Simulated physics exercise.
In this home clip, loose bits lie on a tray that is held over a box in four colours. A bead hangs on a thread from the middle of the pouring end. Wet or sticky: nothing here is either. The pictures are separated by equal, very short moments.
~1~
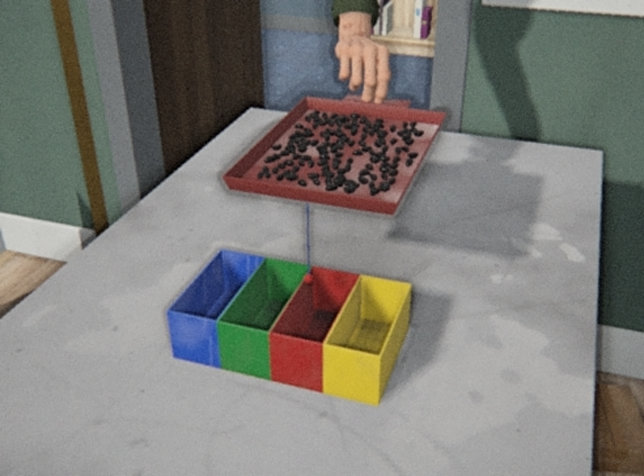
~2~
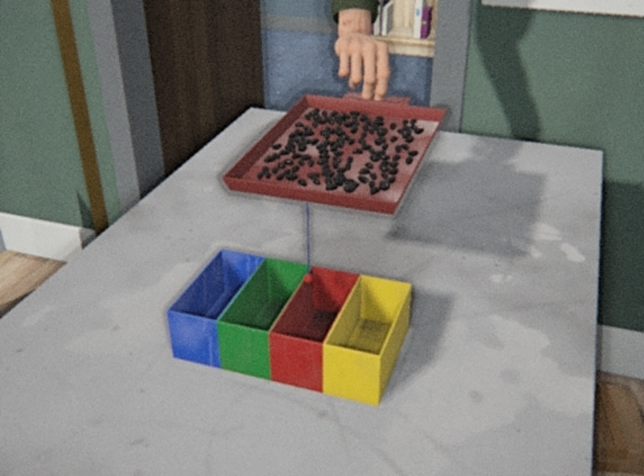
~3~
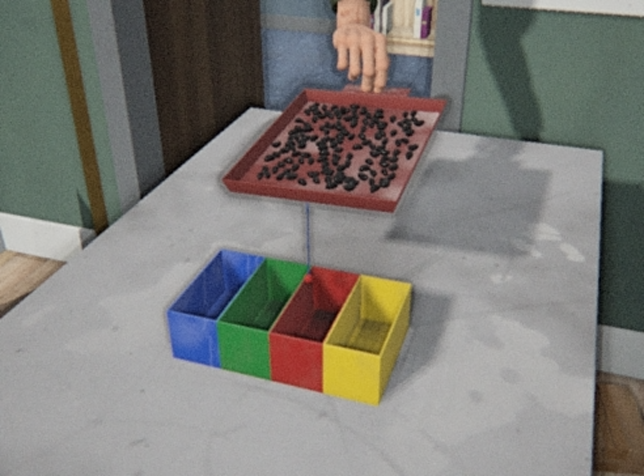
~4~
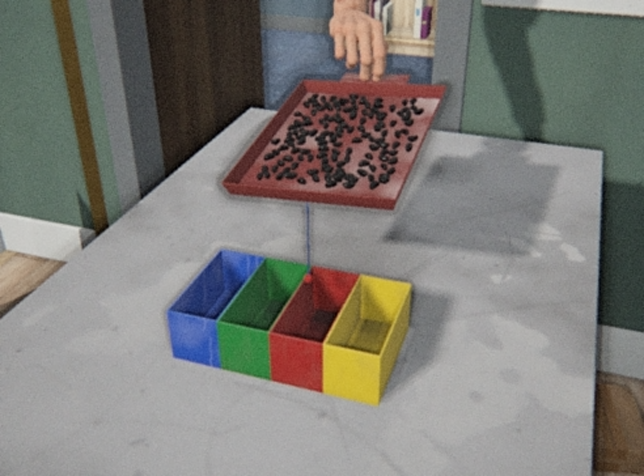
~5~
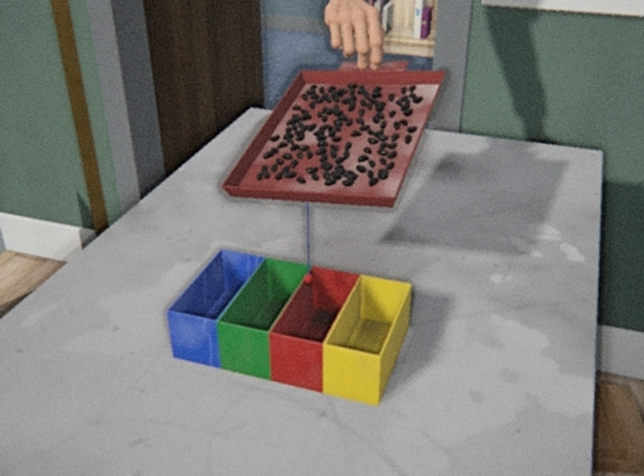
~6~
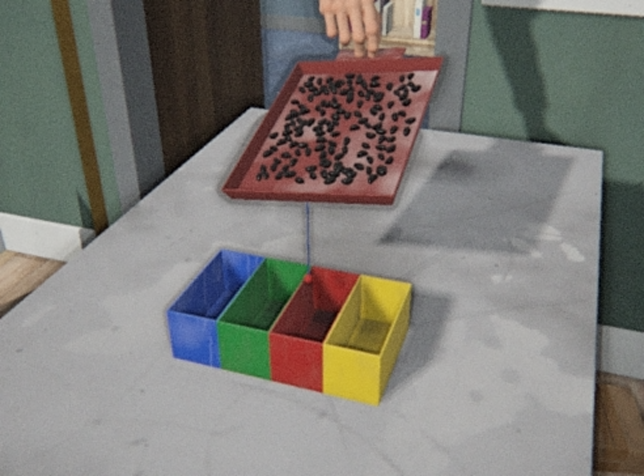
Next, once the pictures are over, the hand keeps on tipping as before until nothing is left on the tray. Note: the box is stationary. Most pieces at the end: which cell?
Blue.
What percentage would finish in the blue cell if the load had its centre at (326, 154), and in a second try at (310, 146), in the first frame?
Respectively 60 and 70 per cent.
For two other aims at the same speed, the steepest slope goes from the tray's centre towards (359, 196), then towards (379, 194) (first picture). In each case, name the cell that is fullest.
Well, with the first heading it's the yellow cell, and with the second it's the cell in yellow.
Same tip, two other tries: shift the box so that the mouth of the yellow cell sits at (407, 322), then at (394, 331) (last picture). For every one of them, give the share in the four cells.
First placement near 60 percent, second near 70 percent.
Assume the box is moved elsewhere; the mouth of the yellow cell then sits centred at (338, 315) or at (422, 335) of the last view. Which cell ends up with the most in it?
So it's the green one for the first shift and that blue cell for the second.
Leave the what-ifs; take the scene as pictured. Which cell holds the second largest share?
It's the cell in green that ends up second.
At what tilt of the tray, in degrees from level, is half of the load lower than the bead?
Roughly 90 degrees.
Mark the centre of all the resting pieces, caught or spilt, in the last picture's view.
Around (232, 324).
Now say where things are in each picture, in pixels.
In the first frame, corners of the pouring end near (229, 175) and (393, 200), level; middle of the load near (341, 147), black beans; bead on its thread near (309, 278); blue cell near (194, 335); green cell near (244, 346); red cell near (297, 358); yellow cell near (351, 371).
In the second frame, corners of the pouring end near (229, 176) and (393, 200), level; middle of the load near (341, 146).
In the third frame, corners of the pouring end near (228, 178) and (393, 198), tipped barely, lowest at the left corner; middle of the load near (340, 141).
In the fourth frame, corners of the pouring end near (228, 181) and (392, 196), tipped a little, lowest at the left corner; middle of the load near (340, 135).
In the fifth frame, corners of the pouring end near (228, 184) and (391, 194), tipped a little, lowest at the left corner; middle of the load near (338, 129).
In the sixth frame, corners of the pouring end near (228, 187) and (390, 192), tipped clearly, lowest at the left corner; middle of the load near (336, 123); blue cell near (194, 335); green cell near (244, 346); red cell near (297, 358); yellow cell near (351, 371).
Shortly afterwards, tray tipped steeply; all but a few on the tray; only a few in the blue cell; only a few falling or outside the box.
Next, tray tipped right over; near a quarter on the tray; near half in the blue cell; near a quarter in the green cell; a little falling or outside the box.
Some moments later, tray tipped past a quarter turn; near two thirds in the blue cell; near a third in the green cell.
In the end, tray tipped past a quarter turn; near two thirds in the blue cell; near a third in the green cell; none at all in the yellow cell; none at all in the red cell.
